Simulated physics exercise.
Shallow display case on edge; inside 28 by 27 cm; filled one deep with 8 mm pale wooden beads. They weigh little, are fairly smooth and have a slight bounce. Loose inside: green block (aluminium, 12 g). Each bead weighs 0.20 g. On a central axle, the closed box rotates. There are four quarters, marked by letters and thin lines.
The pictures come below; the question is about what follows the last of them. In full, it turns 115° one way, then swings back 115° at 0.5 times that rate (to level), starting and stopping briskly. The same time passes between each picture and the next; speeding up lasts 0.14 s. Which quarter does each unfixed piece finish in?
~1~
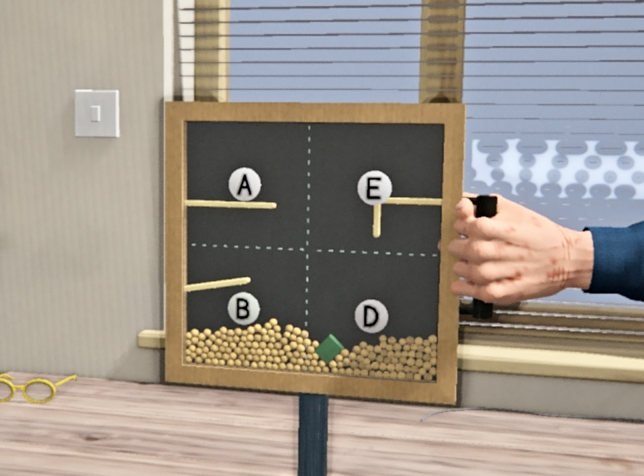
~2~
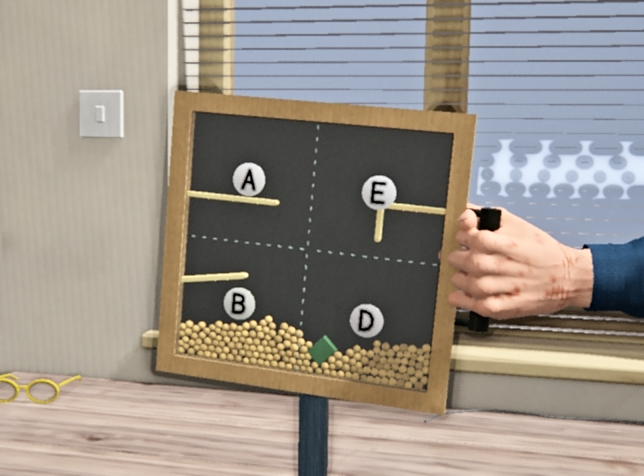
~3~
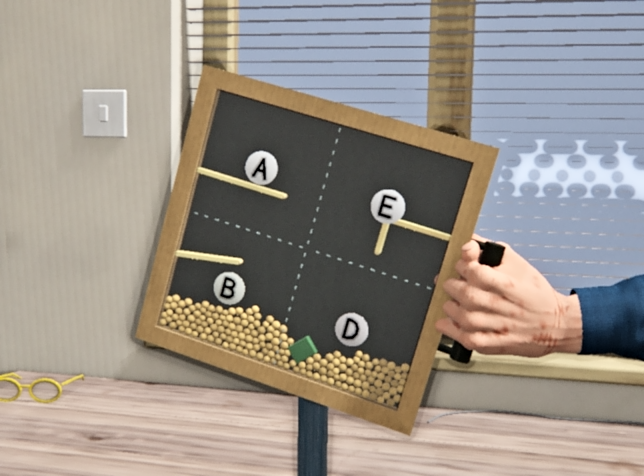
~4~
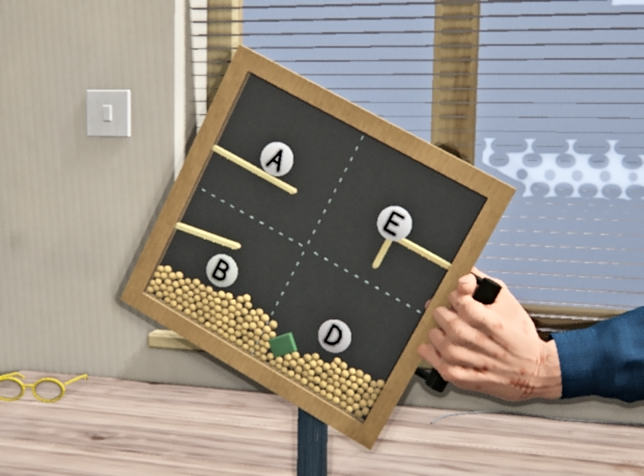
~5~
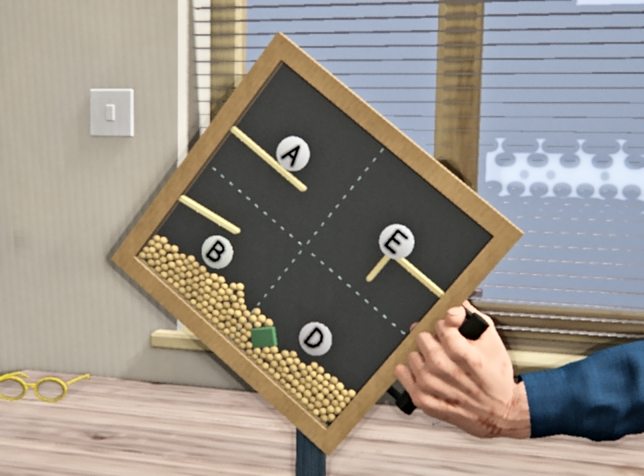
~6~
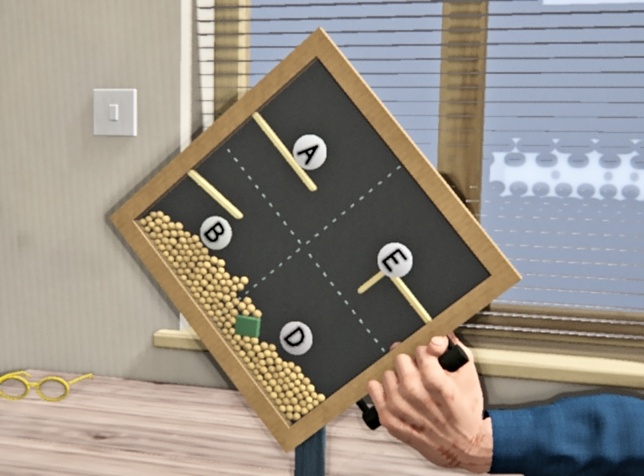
Answer: D.
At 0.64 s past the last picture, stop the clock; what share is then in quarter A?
It works out at about 0 percent.
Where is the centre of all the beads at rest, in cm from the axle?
The middle sits around 5 cm right of it and 10 cm below it.
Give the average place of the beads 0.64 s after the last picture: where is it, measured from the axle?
Roughly 8 centimetres to the left and 8 centimetres below.
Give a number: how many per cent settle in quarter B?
Roughly 25%.
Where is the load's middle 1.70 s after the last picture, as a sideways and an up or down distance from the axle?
The middle sits around 2 cm right and 11 cm below.
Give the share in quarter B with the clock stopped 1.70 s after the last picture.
Share: Close to 0 percent.
Then, 0.64 s later than the last picture, it stands 115° clockwise; the beads' middle is 8 cm left of and 8 cm below the centre; D 75 %, E 25 %; green block in D.
Then, 1.70 s later than the last picture, it stands 58° clockwise; the beads' middle is 2 cm right of and 11 cm below the centre; D 75 %, E 25 %; green block in D.
Then, 2.76 s later than the last picture, it stands level; the beads' middle is 7 cm right of and 9 cm below the centre; B 15 %, D 80 %, E 5 %; green block in D.
At rest 3.6 s after the last picture, it stands level; A 0 %, B 25 %, D 75 %, E 0 %; green block in D.
